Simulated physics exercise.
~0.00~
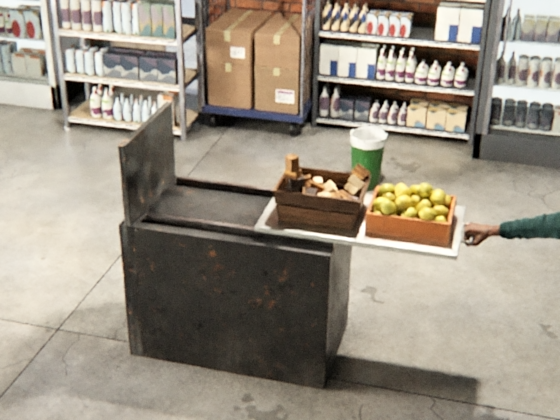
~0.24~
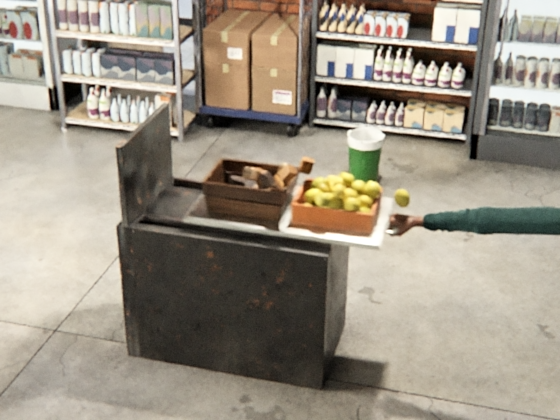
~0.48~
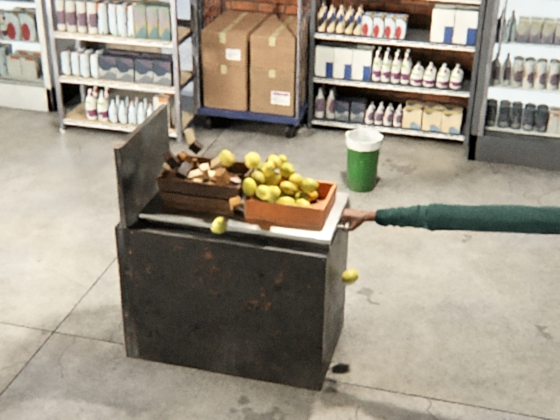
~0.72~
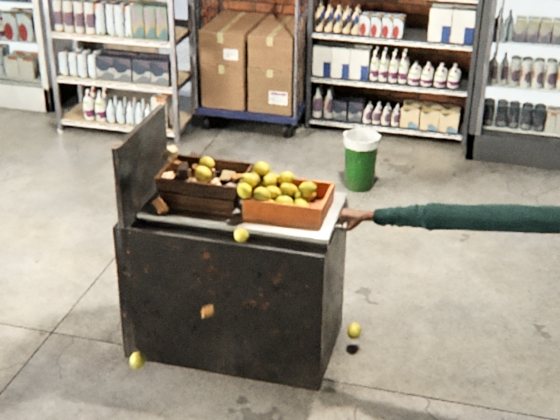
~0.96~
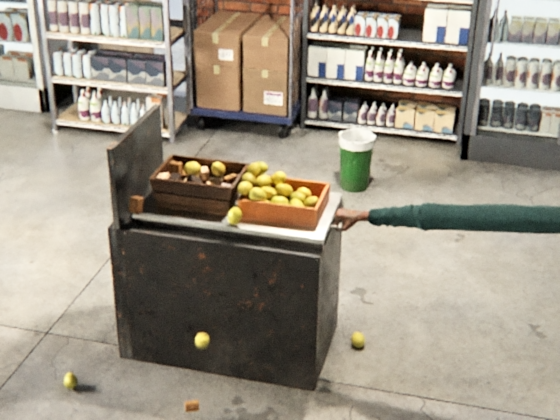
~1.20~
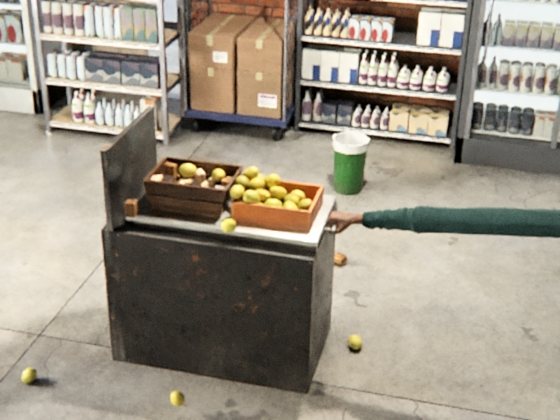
At first, a white shelf holding a dark wooden tray of small wooden blocks and an orange tray heaped with lemons juts out to the right of a dark metal unit, a green-sleeved hand at its end. The hand pushes the shelf left into the unit, and a lemon hangs off the right side. As the shelf stops, lemons and blocks jump up, some lemons landing in the wooden tray. Others drop past the unit's front and right side, along with a block. Finally, a few lemons rest scattered on the floor, while both trays remain on the shelf, still holding much of their load.
